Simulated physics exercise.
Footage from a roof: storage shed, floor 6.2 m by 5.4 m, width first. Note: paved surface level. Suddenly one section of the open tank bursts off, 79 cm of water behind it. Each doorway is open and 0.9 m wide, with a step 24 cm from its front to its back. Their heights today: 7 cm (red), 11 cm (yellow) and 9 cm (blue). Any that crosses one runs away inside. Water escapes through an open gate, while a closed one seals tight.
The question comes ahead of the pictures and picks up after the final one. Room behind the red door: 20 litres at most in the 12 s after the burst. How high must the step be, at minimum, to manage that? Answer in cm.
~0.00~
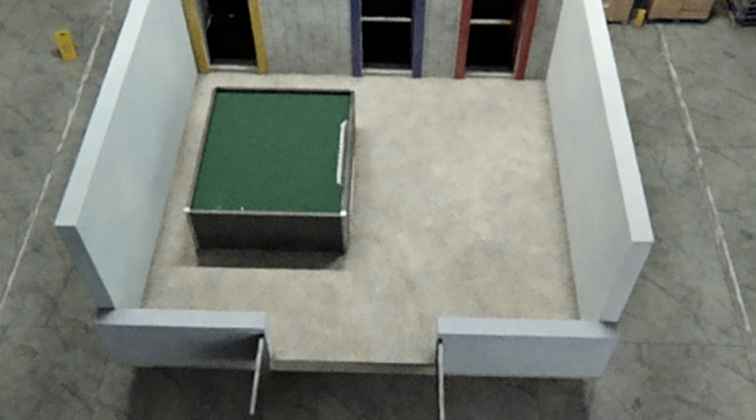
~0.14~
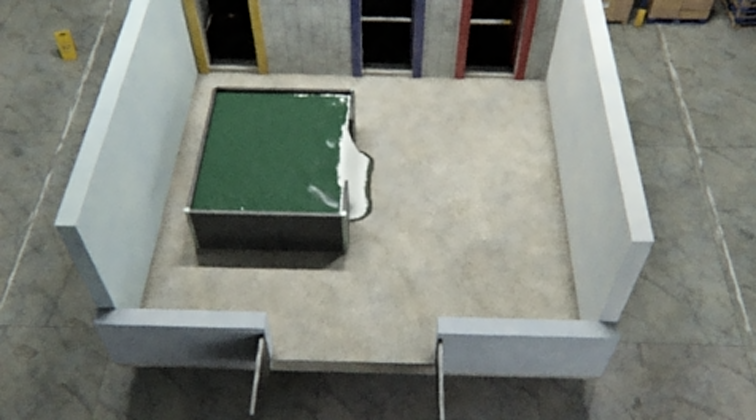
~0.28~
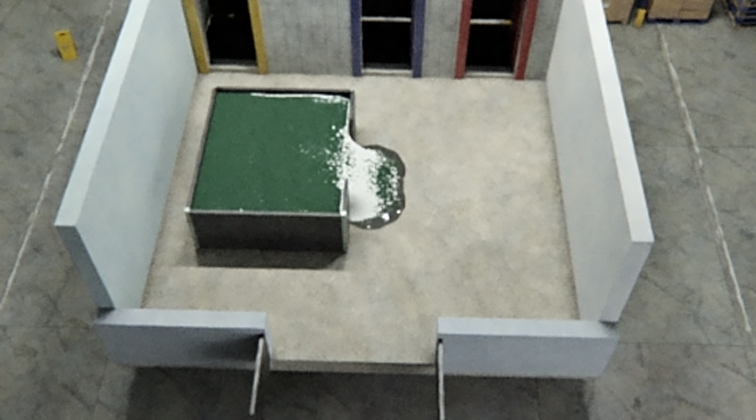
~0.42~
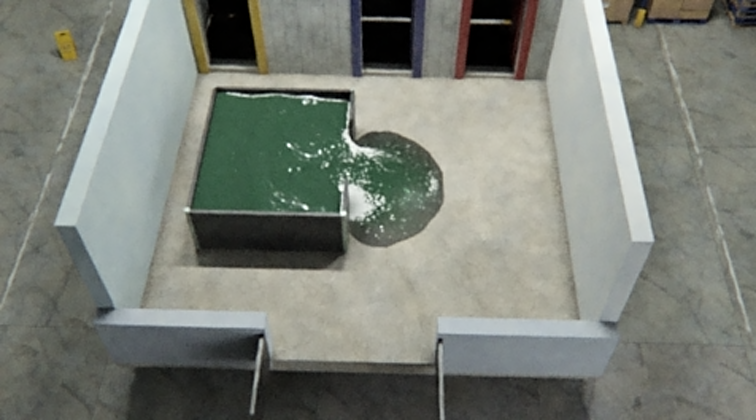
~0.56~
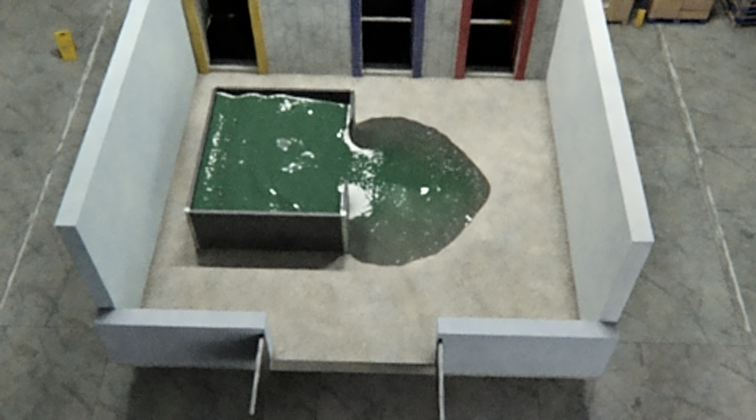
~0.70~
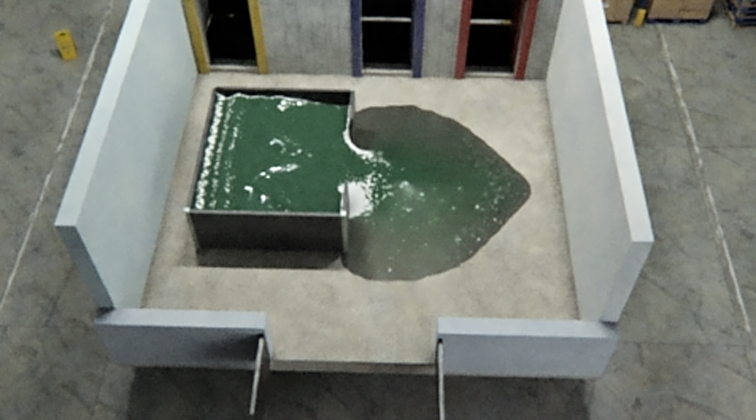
At least 22 cm.
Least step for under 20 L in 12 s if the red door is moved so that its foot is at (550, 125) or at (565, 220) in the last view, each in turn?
First place around 26 cm, second around 29 cm.
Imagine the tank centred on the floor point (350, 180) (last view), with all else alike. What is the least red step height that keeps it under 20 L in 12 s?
A height near 24 cm.
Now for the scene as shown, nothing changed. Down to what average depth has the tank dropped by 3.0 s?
38 cm, roughly.
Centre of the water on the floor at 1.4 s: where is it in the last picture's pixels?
My guess is close to (332, 187).
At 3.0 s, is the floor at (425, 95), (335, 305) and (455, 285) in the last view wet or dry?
So, in order, I'd say got wet, then stayed dry, then got wet.
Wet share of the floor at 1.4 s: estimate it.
About 45 per cent.
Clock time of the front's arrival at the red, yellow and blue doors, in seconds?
Red 1.4 s, yellow 4.5 s, blue 1.4 s.
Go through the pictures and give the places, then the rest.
Still water, 79 cm deep, in the open tank at (276, 151); the red door at (495, 34) is dry, in the first picture.
The gap is at (348, 175), the front 0.3 m out at (367, 211); the back of the open tank holds 79 cm, in the second picture.
The front is at (398, 208), 0.8 m from the gap at (348, 176); 1.0 m2 of floor is wet, 79 cm left at the back, in the third picture.
The front is at (436, 203), 1.4 m from the gap at (348, 177); 2.4 m2 of floor is wet, 79 cm left at the back, in the fourth picture.
Water pours out at (348, 175) and has run 2.1 m, to (482, 195); about 6 cm deep outside, 73 cm at the back, in the fifth picture.
The front is at (524, 193), 2.8 m from the gap at (348, 176); 6.4 m2 of floor is wet, 66 cm left at the back; the red door at (495, 34), 3.5 m from the gap, is still 1.3 m from the nearest water, in the sixth picture.
After 1.4 s water covers 45 % of the floor, deepest (42 cm) near (364, 184); 2 cm at the red door, 0 litres in over its 7 cm step.
After 3.0 s water covers 50 % of the floor, deepest (36 cm) near (580, 351); 21 cm at the red door, 63 litres in over its 7 cm step.
After 12.0 s water covers 100 % of the floor, deepest (16 cm) near (197, 78); 10 cm at the red door, 382 litres in over its 7 cm step.
At the red door as built, the water arrived by 1.4 s and peaked near 24 cm at 2.6 s.
Run again over the same 12 s with other heights there, 33 litres in over 19.5 cm, 5 litres over 26.5 cm. The limit of 20 litres is kept from about 22 cm up.
